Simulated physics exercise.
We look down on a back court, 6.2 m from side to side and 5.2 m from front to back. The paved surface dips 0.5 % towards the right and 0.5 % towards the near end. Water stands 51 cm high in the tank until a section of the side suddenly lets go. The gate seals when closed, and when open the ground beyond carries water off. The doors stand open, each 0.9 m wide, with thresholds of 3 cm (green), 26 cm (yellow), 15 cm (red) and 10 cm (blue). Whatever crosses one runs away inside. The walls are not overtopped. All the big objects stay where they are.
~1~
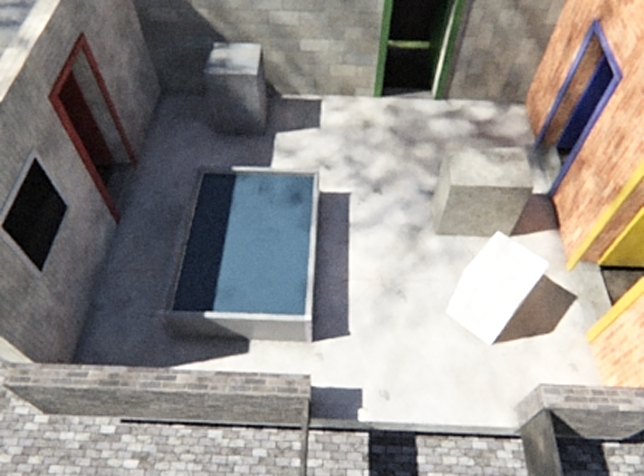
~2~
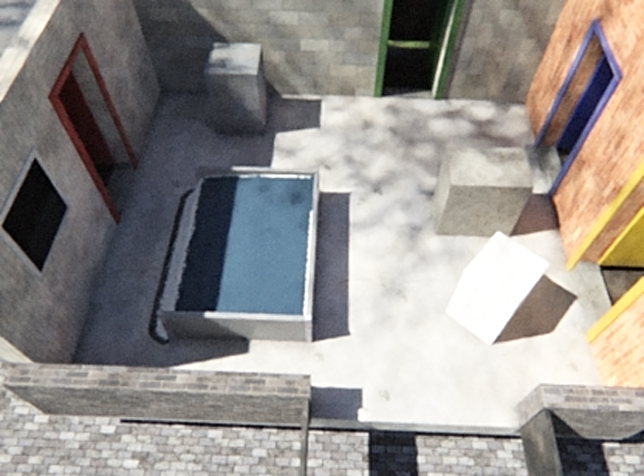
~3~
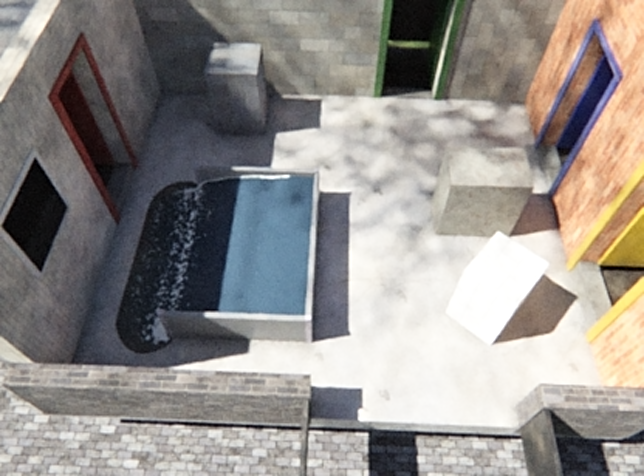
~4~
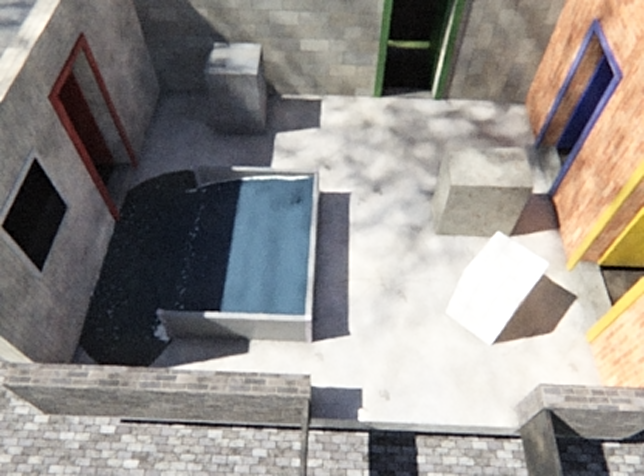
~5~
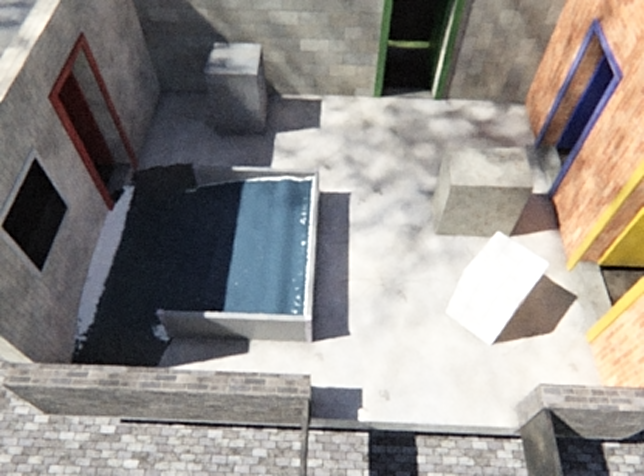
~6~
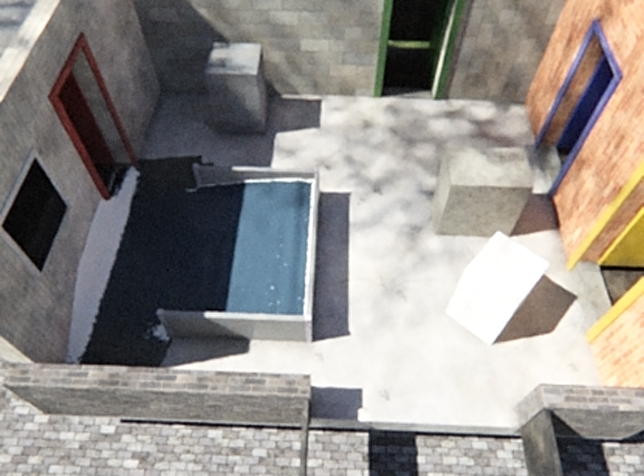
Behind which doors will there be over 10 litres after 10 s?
Door by door: At the green door it keeps below the limit; at the yellow door it keeps below the limit; at the red door it exceeds the limit; at the blue door it stays under the limit.
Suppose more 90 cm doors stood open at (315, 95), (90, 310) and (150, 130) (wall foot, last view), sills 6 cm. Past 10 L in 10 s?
In that order: Under, past it, above.
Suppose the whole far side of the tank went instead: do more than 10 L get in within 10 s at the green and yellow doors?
Then: Green above, yellow below.
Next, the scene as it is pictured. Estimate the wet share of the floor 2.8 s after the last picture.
Some 50 per cent of it.
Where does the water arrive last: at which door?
It is the blue one.
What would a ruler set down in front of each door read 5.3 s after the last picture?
Depths in cm: Green 1, yellow 4, red 13, blue 7.
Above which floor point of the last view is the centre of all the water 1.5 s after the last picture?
Around (181, 258).
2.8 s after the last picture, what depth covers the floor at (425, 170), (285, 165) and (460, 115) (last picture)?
About 0, 1 and 0 cm.
Then, 0.7 s after the last picture water covers 15 % of the floor and is deepest (45 cm) near (70, 371); green door not reached, yellow door not reached, red door 28 cm at the sill, 25 L in, blue door not reached.
Then, 1.5 s after the last picture water covers 25 % of the floor and is deepest (36 cm) near (65, 386); green door not reached, yellow door not reached, red door 23 cm at the sill, 63 L in, blue door not reached.
Then, 2.8 s after the last picture water covers 50 % of the floor and is deepest (22 cm) near (153, 115); green door not reached, yellow door not reached, red door 12 cm at the sill, 75 L in, blue door not reached.
Then, 5.3 s after the last picture water covers 85 % of the floor and is deepest (16 cm) near (122, 211); green door 1 cm at the sill, 0 L in, yellow door 4 cm at the sill, 0 L in, red door 13 cm at the sill, 75 L in, blue door 7 cm at the sill, 0 L in.
Then, 9.3 s after the last picture water covers 95 % of the floor and is deepest (10 cm) near (534, 153); green door 6 cm at the sill, 0 L in, yellow door 6 cm at the sill, 0 L in, red door 6 cm at the sill, 75 L in, blue door 8 cm at the sill, 0 L in.
